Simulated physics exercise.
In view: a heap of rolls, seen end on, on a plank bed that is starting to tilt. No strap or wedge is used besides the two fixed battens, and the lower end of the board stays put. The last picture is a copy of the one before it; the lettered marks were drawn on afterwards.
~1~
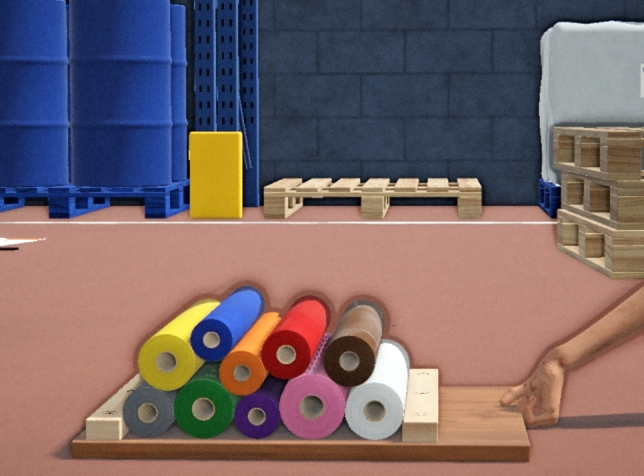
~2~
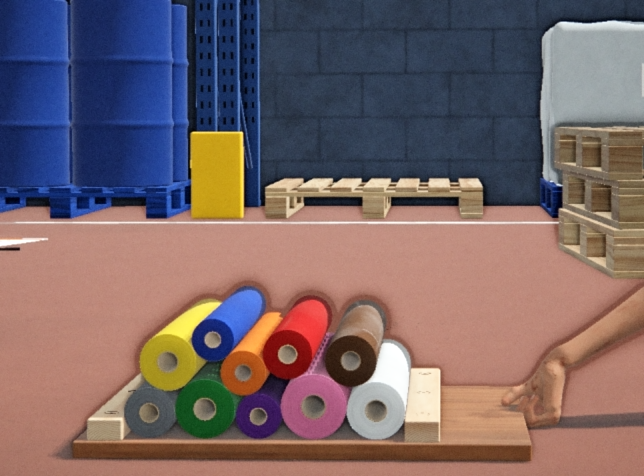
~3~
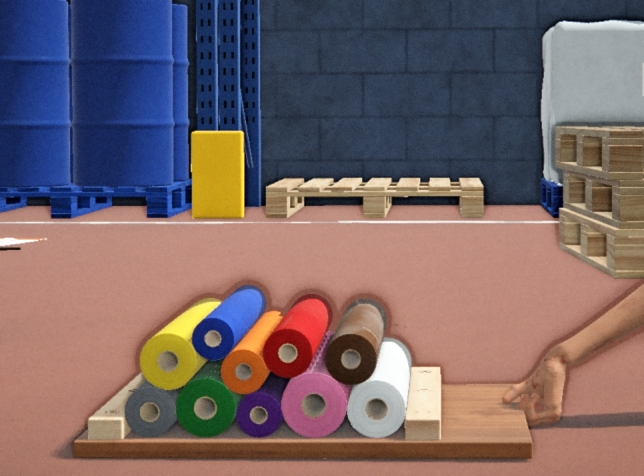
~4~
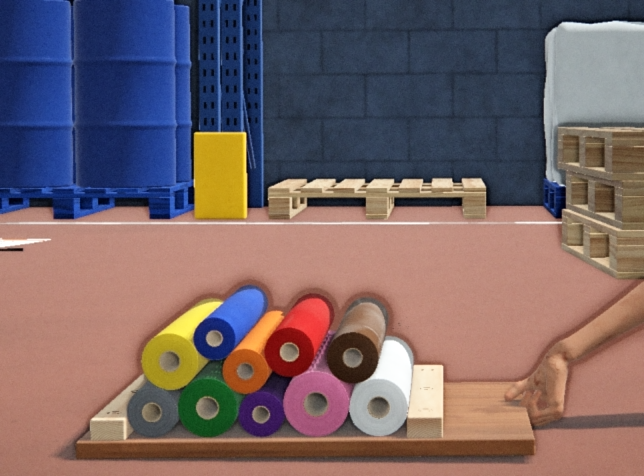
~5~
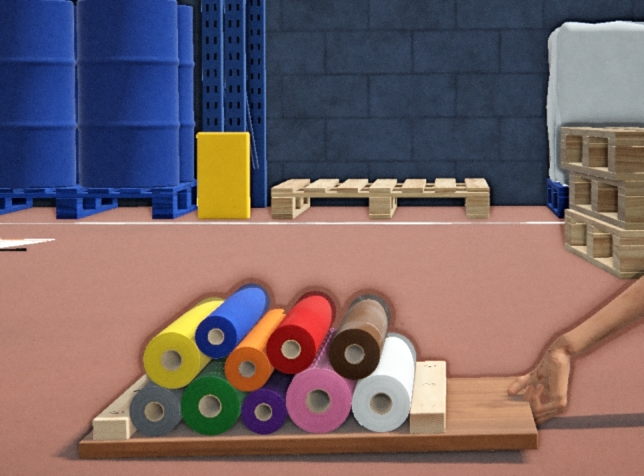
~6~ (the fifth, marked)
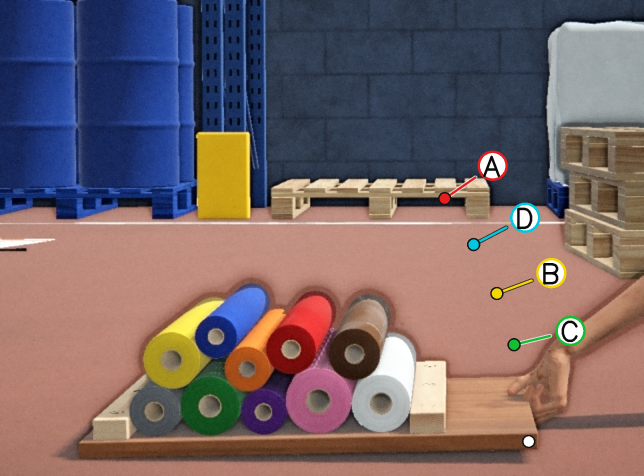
The camera drifts very slightly left in a warehouse, looking level across a reddish floor towards blue drums, a yellow block and wooden pallets by a dark wall. In front, yellow, blue, orange, red and brown rolls lie above grey, green, purple, pink and white ones, between pale blocks on a wooden board. The whole view slides a touch rightward, while a hand at right stays on the board and the rolls keep their places.
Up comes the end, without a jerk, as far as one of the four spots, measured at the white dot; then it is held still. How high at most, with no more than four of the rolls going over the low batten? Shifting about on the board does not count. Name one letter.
Stop at A.
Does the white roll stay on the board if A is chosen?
The white roll: Yes.
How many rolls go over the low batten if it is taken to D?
The count is two.
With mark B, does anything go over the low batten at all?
Yes, at B.
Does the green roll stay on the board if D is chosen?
Yes, with D.
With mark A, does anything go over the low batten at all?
At A: Yes.
On the marked copy, A at (445, 199); B at (497, 294); C at (514, 345); D at (474, 245); the white dot at (529, 441).
Following A. Soon after the start, board at 19°.
Later, board at 34°.
In the end, board at 34°, two over the low batten (yellow, blue).
As for the rest, B two over the low batten (yellow, blue); C two over the low batten (yellow, blue); D two over the low batten (yellow, blue).
